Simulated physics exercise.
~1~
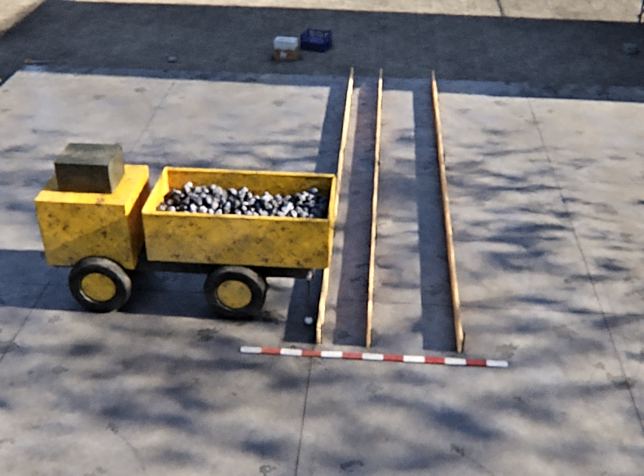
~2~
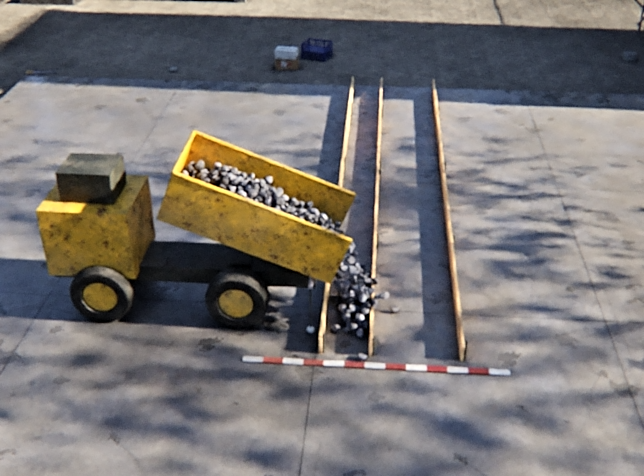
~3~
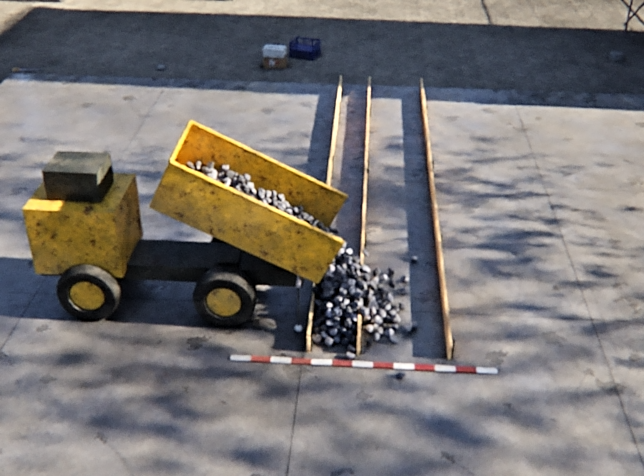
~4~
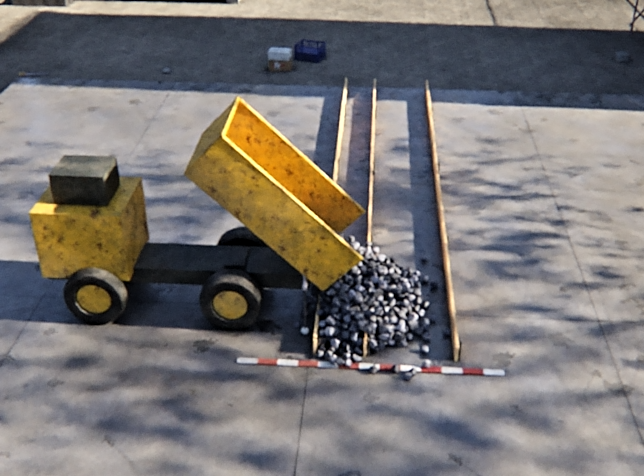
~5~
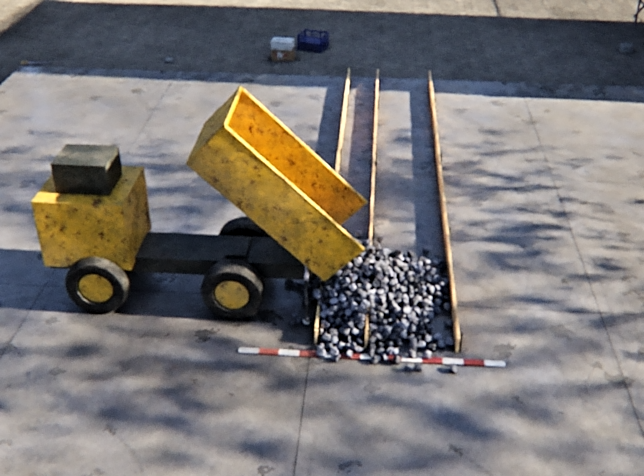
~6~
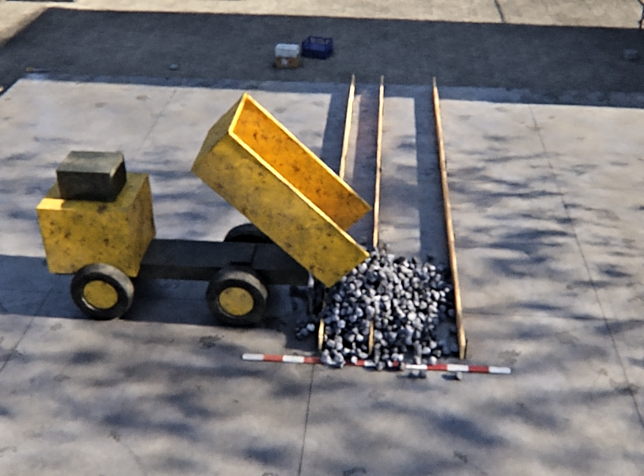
On a concrete yard, a yellow tipper raises its body and pours stones between wooden boards.
